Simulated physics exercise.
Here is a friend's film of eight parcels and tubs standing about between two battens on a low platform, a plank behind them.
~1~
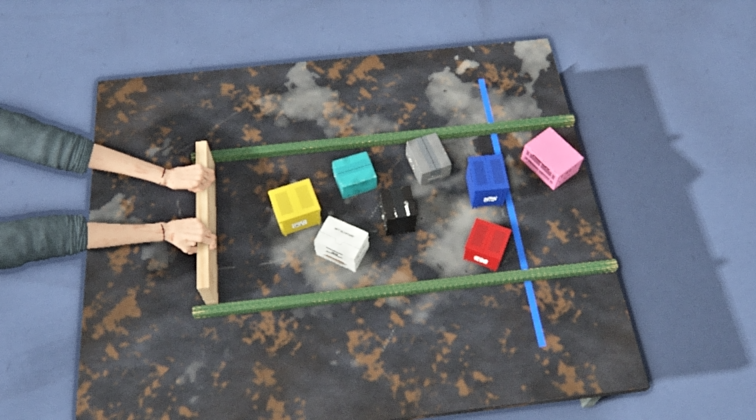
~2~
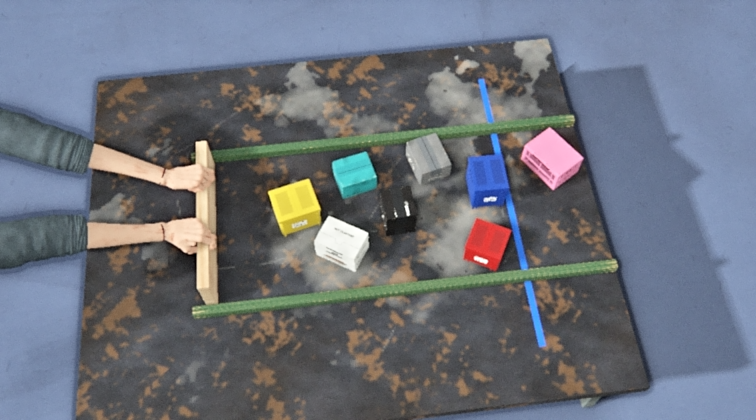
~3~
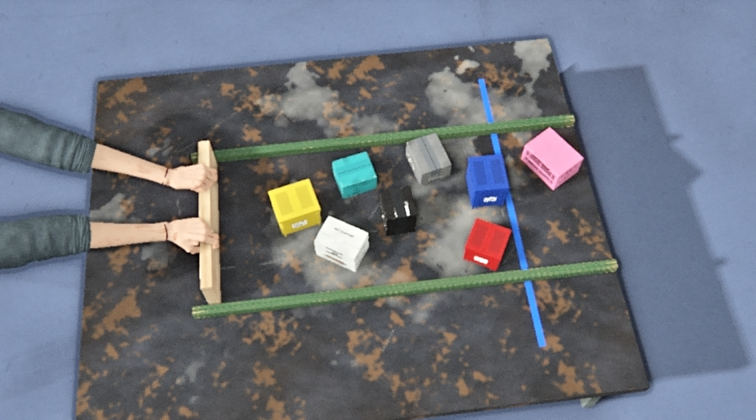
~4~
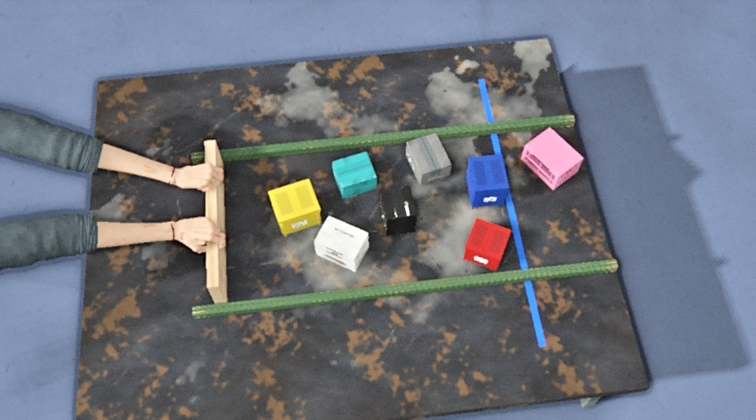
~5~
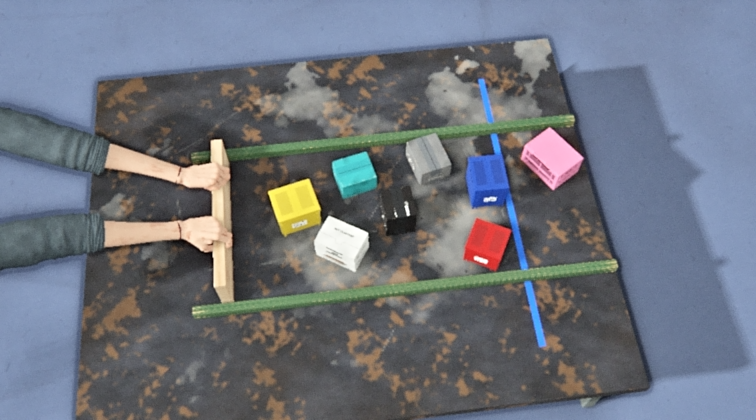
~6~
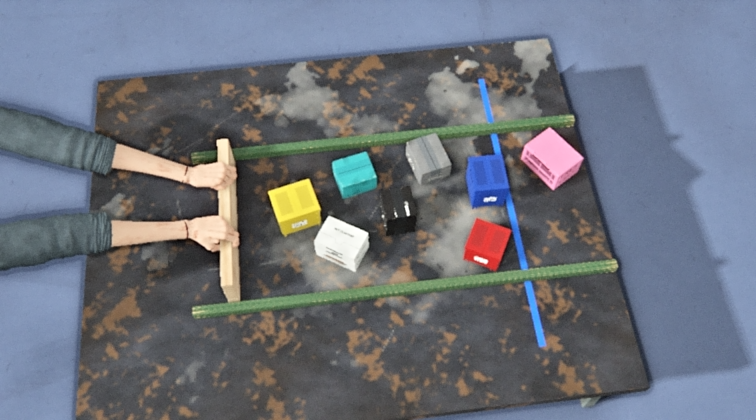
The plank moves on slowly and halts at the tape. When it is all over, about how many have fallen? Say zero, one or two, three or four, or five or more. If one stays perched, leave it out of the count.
It is going to spill one or two of them.
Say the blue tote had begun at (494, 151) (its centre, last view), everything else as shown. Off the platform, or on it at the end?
Result: It stays aboard.
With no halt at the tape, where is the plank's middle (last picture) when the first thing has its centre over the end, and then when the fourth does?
The middle is near (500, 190) first and near (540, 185) after.
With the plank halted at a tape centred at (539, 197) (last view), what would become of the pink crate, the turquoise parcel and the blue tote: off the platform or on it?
The pink crate tumbles off; the turquoise parcel remains up; the blue tote drops off.
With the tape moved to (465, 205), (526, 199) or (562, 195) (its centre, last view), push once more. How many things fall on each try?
Counts per try: 0; 2; 5.
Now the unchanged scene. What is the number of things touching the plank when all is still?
At rest, 3 are in contact.
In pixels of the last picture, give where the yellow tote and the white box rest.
Listed as asked: First (530, 186), and then (545, 224).
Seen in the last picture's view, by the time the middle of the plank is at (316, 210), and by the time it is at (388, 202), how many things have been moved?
Counts: 3 / 5.
Early on, none off yet; pink crate at rest near (552, 159); blue tote at rest near (486, 182); red tote at rest near (487, 245).
Finally, the number that fall off is one or two; lost, pink crate.
